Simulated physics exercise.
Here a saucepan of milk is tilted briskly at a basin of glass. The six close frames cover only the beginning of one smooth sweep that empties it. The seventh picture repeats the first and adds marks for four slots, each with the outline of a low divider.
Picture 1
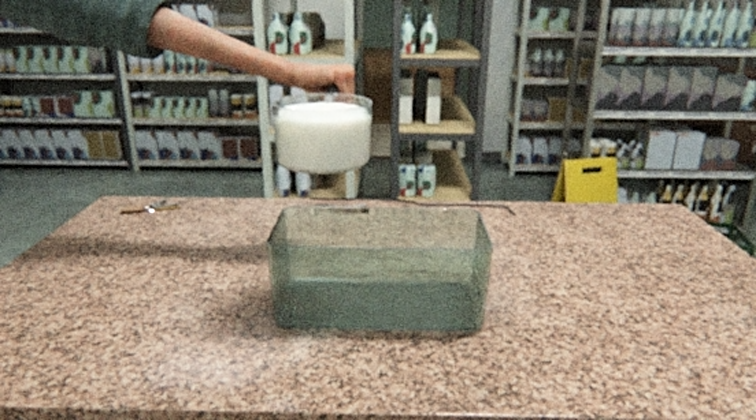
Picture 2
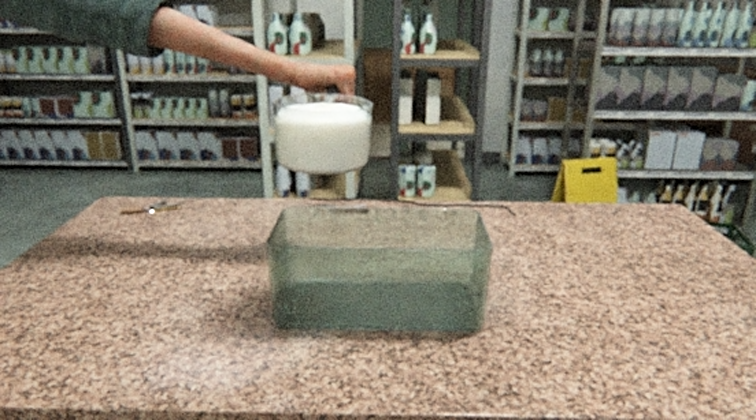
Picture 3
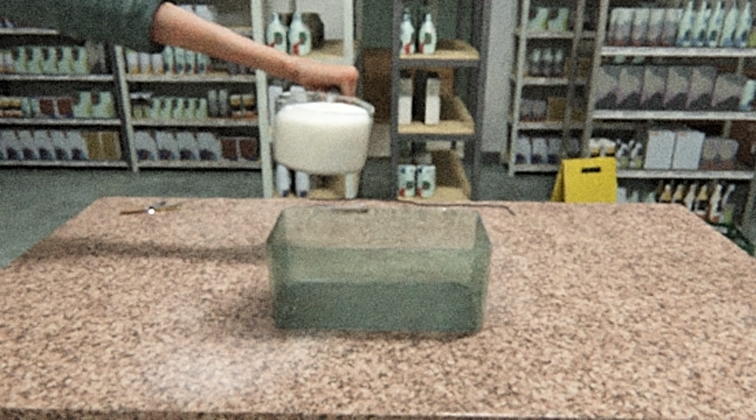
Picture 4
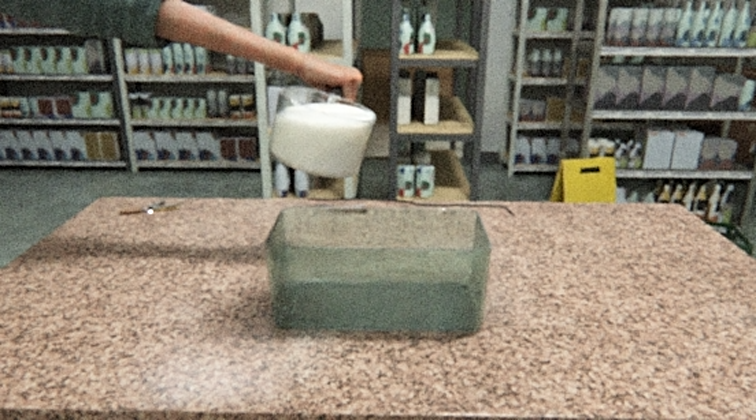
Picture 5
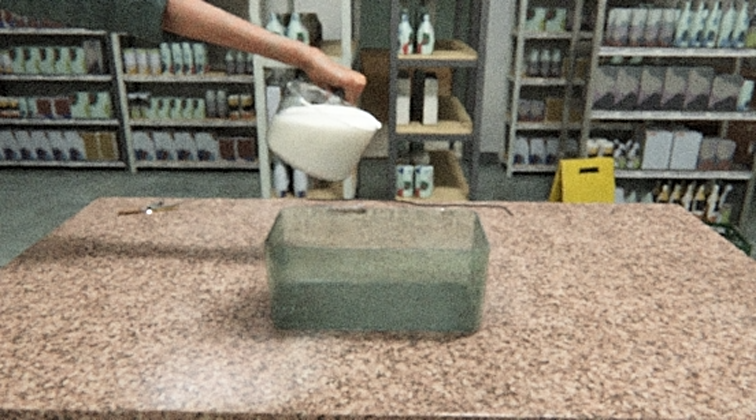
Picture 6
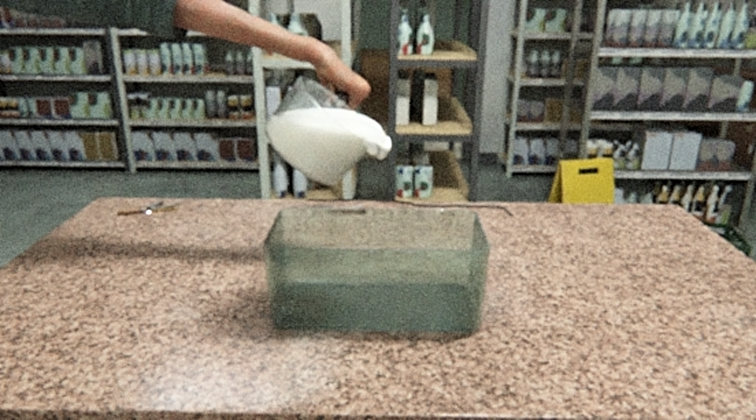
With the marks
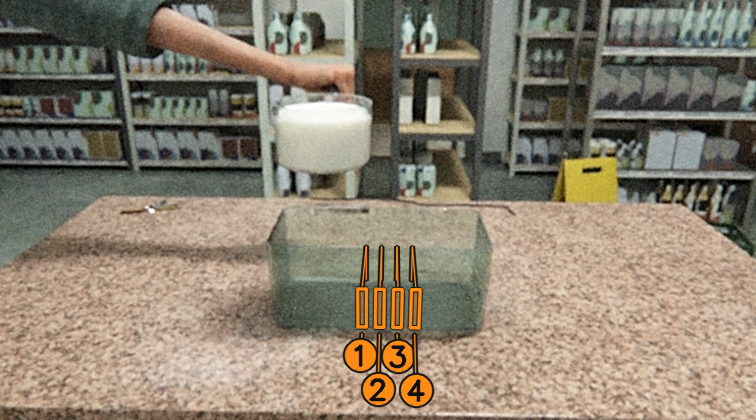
To begin with, a hand holds a clear container of milk upright above a glass basin partly filled with greenish liquid on a speckled counter. The hand then tilts the container steadily to the right, and the milk slides toward the lip until a little bulges just over it.
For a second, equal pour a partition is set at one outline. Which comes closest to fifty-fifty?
The answer is slot 4.
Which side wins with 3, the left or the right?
The right side.
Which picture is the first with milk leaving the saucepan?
In picture 5.
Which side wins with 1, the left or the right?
The right one.
In orange, 1 at (361, 333); 2 at (379, 333); 3 at (397, 334); 4 at (414, 334).
With 1, about 3 % ends left of the wall and 96 % right of it.
With 2, about 5 % ends left of the wall and 94 % right of it.
With 3, about 18 % ends left of the wall and 81 % right of it.
With 4, about 49 % ends left of the wall and 51 % right of it.
